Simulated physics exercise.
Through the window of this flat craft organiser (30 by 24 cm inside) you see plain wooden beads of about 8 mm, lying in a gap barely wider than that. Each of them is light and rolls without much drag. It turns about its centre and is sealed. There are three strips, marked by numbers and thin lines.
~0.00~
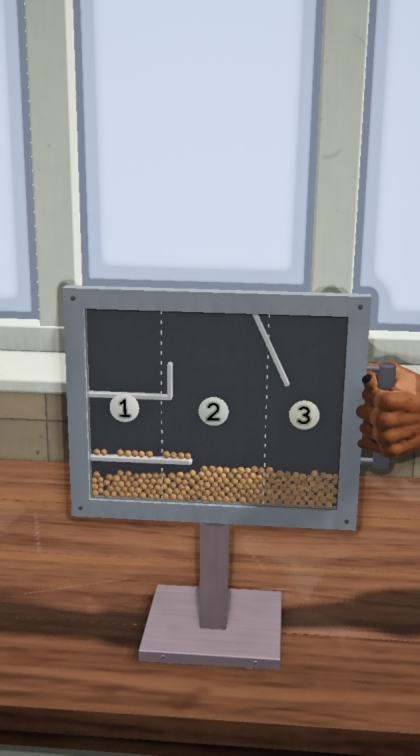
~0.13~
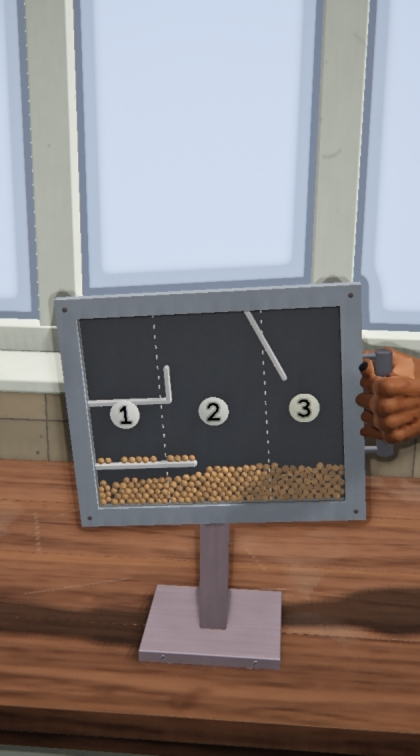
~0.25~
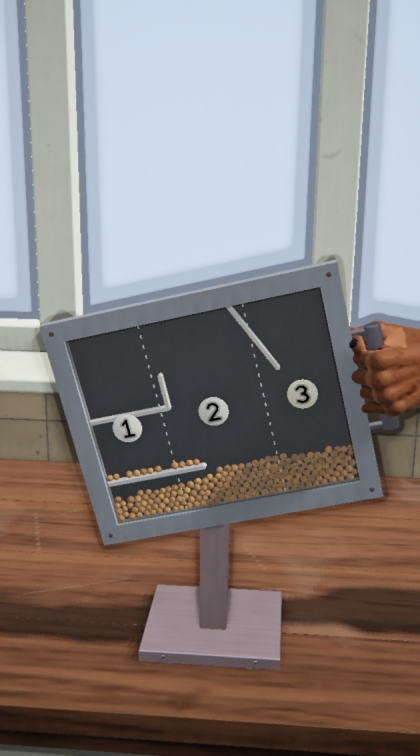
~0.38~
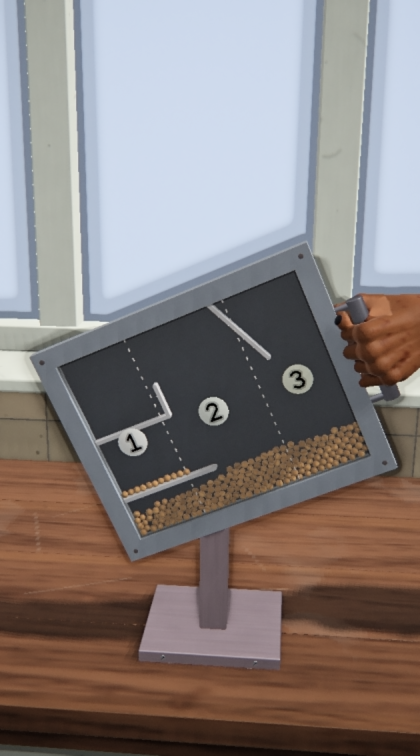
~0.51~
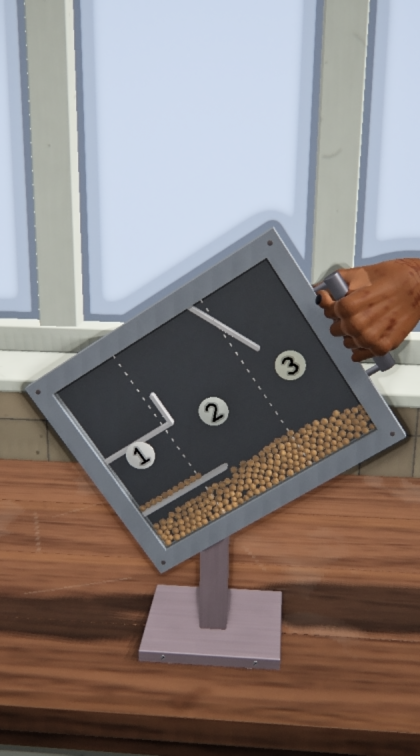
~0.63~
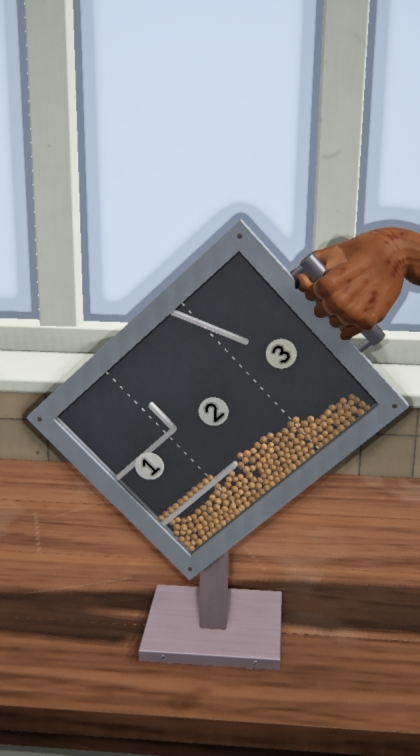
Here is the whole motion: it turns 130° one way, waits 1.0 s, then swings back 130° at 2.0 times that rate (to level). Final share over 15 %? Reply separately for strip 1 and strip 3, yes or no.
Strip 1 - yes; strip 3 - no.
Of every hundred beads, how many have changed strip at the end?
Roughly 50 in a hundred.
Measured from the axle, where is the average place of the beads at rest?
The middle sits around 8 cm left of it and 7 cm below it.
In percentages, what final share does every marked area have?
At the end, strip 1 has 70 percent, strip 2 has 30 percent and strip 3 has 0 percent.
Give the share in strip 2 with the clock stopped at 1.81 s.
About 25 percent.
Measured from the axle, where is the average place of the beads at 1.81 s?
Roughly 10 centimetres to the right and 3 centimetres below.
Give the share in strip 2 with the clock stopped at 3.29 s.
Roughly 20 percent.
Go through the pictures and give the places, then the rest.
In the first frame, level; about 200 beads; beads centred (218, 485); top one (166, 455); no. 1 (124, 408), no. 2 (214, 411), no. 3 (304, 415).
In the second frame, turned 5° anticlockwise; beads centred (224, 485); top one (192, 458).
In the third frame, turned 14° anticlockwise; beads centred (237, 483); top one (350, 448); wall ends (160, 376), (278, 367), (204, 466).
In the fourth frame, turned 24° anticlockwise; beads centred (249, 479); top one (355, 425).
In the fifth frame, turned 34° anticlockwise; beads centred (258, 474); top one (361, 408).
In the sixth frame, turned 44° anticlockwise; beads centred (258, 474); top one (352, 397); no. 1 (150, 466), no. 2 (214, 411), no. 3 (281, 354).
By 1.81 s, it stands 130° anticlockwise; the beads' middle is 10 cm right of and 3 cm below the centre; no. 1, 75 %, no. 2, 25 %.
By 3.29 s, it stands 66° anticlockwise; the beads' middle is in line with and 11 cm below the centre; no. 1, 80 %, no. 2, 20 %.
By 3.78 s, it stands level; the beads' middle is 10 cm left of and 6 cm below the centre; no. 1, 80 %, no. 2, 20 %.
At rest by 5.4 s, it stands level; no. 1, 70 %, no. 2, 30 %, no. 3, 0 %.
